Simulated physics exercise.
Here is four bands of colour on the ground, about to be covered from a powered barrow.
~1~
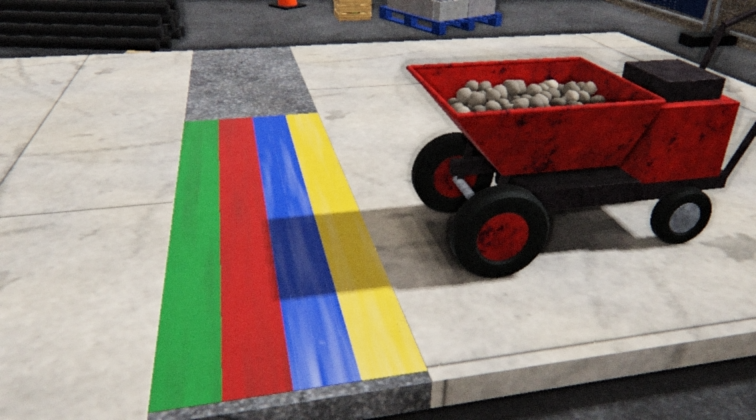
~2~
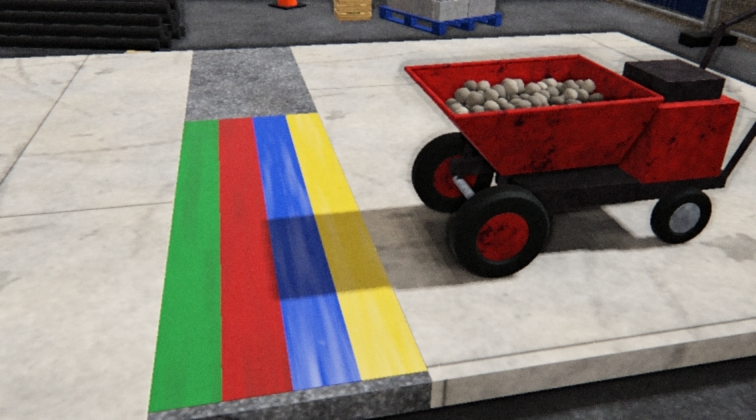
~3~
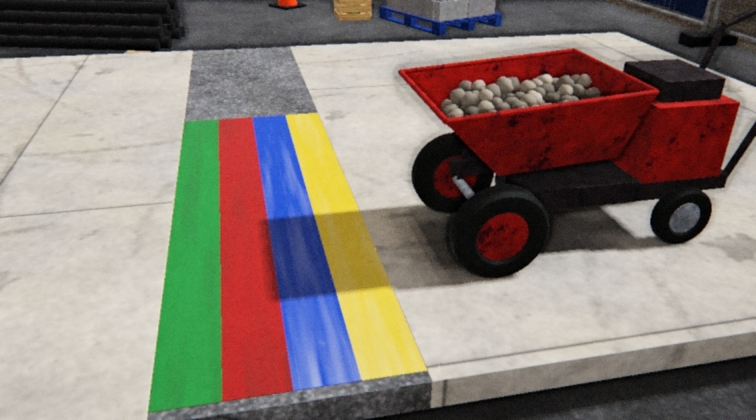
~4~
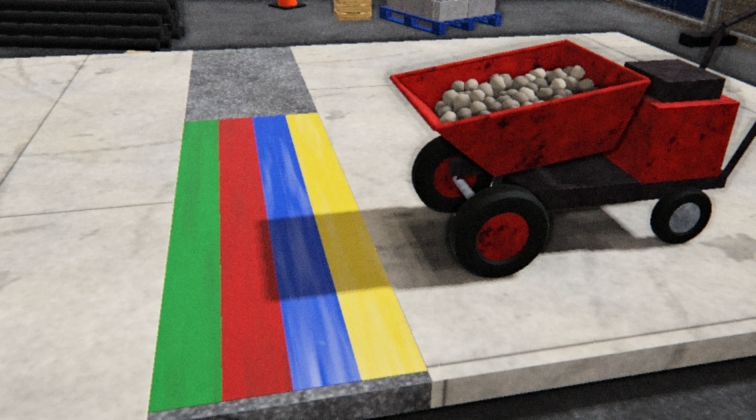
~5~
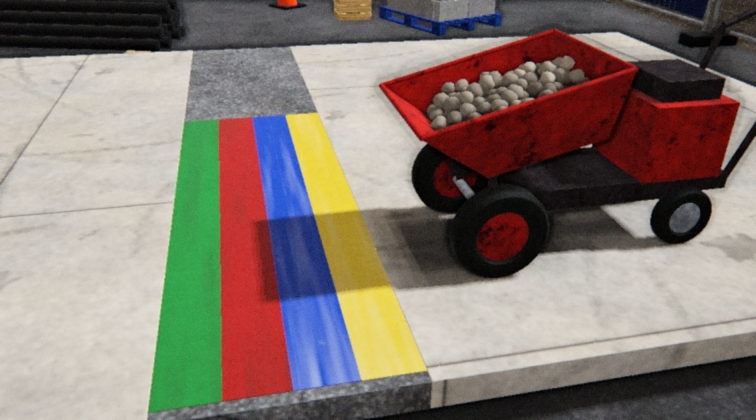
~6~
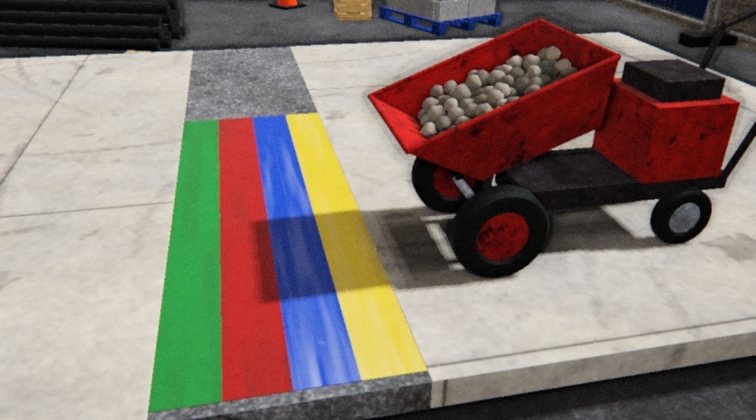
At the start, a red powered barrow loaded with rounded stones stands level to the right of green, red, blue and yellow bands on pale paving. Its skip then tilts gradually toward the left, the front lip lowering and the back rising, while the wheels stay put and the stones shift slightly toward the lip.
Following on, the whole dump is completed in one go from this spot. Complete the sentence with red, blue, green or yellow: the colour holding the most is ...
The colour holding the most is blue.
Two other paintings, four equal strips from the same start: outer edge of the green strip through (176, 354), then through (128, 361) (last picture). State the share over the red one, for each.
Shares: Near 30 %; near 20 %.
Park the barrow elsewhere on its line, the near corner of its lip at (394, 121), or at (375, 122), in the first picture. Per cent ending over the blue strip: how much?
About 10 per cent, then about 0 per cent.
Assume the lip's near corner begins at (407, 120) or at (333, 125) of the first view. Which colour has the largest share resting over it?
Going by the pictures, the first try gives that red strip and the second gives green.
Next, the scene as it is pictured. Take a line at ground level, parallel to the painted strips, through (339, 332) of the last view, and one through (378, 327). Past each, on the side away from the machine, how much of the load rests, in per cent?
Roughly 70 and 90 percent.
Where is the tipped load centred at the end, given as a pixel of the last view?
Somewhere around (282, 256) in the last picture.
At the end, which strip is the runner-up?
I'd say the strip in red.
Just after the last frame, skip tipped steeply; every one in the skip.
A moment on, skip tipped right over; roughly half in the skip; about a tenth over the yellow strip; roughly a third over the blue strip; about a tenth over the red strip.
Further on, skip tipped right over; about a tenth in the skip; about a tenth over the yellow strip; roughly a third over the blue strip; roughly a quarter over the red strip; about a tenth over the green strip; just a few off the paint.
When it is over, skip tipped right over; about a tenth in the skip; about a tenth over the yellow strip; roughly a third over the blue strip; roughly a quarter over the red strip; about a tenth over the green strip; just a few off the paint.
